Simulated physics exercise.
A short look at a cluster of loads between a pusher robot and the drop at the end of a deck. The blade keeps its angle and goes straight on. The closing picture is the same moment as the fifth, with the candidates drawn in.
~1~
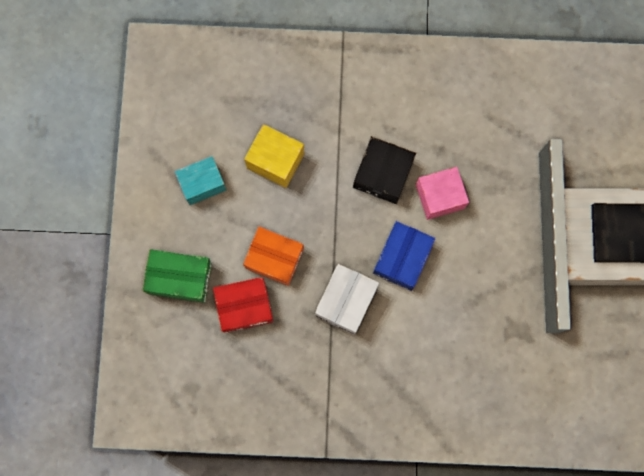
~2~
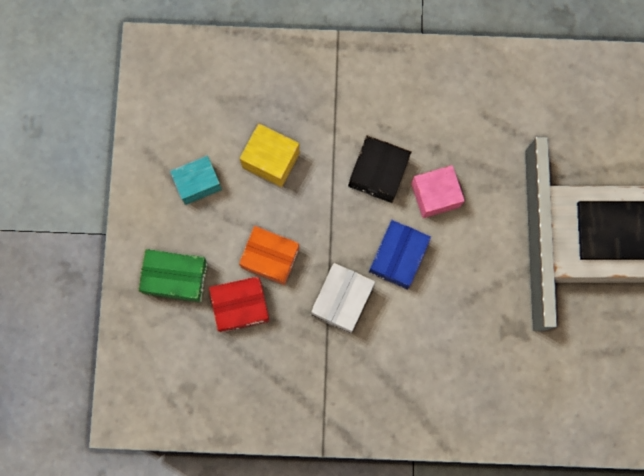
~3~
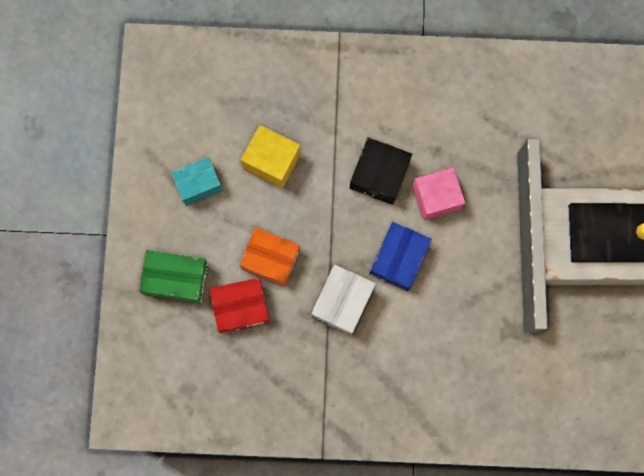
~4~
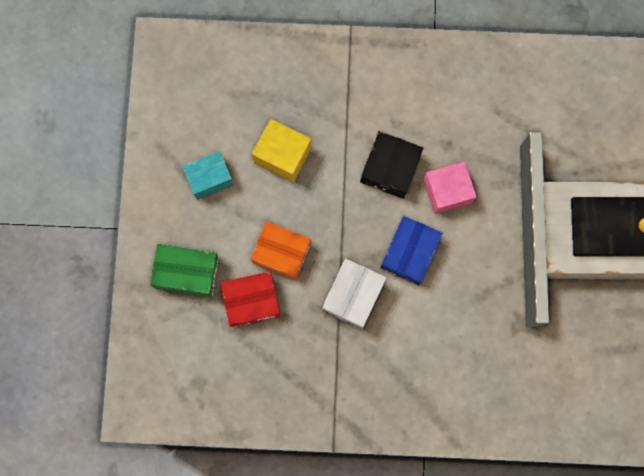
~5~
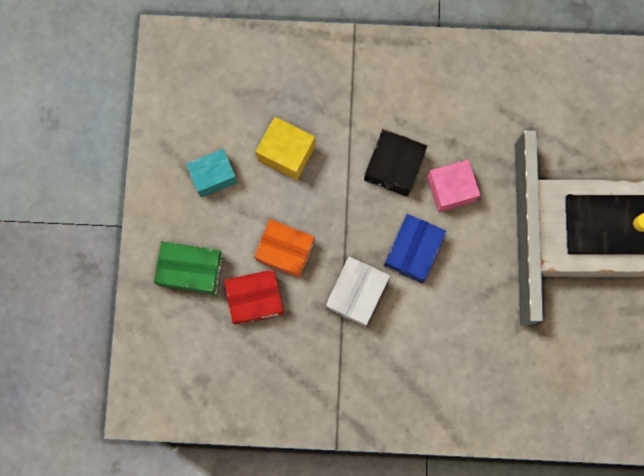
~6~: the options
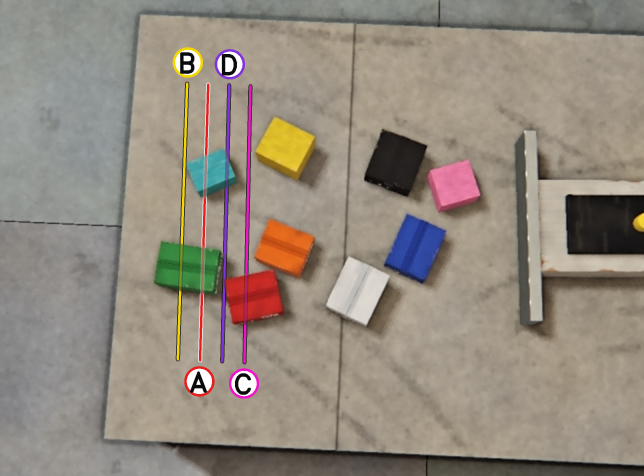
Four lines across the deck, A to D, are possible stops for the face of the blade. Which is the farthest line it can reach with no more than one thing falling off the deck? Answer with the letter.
As far as mark A.
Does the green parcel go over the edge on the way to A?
Yes.
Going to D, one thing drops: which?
The green parcel goes over.
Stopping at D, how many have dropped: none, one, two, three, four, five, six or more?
In all, one.
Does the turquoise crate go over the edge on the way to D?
By then, no.
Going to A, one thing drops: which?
It is the green parcel.
On the marked copy, A at (204, 219); B at (183, 218); C at (248, 221); D at (226, 220).
Following A. Soon after the start, robot (484, 219); white parcel (352, 299); black box (343, 155).
Later, robot (366, 214); green parcel (167, 267); yellow crate (216, 114).
In the end, robot (273, 210); green parcel over the edge; turquoise crate (134, 180); one fallen.
As for the rest, B drops four; C is within the limit but short; D is within the limit but short.
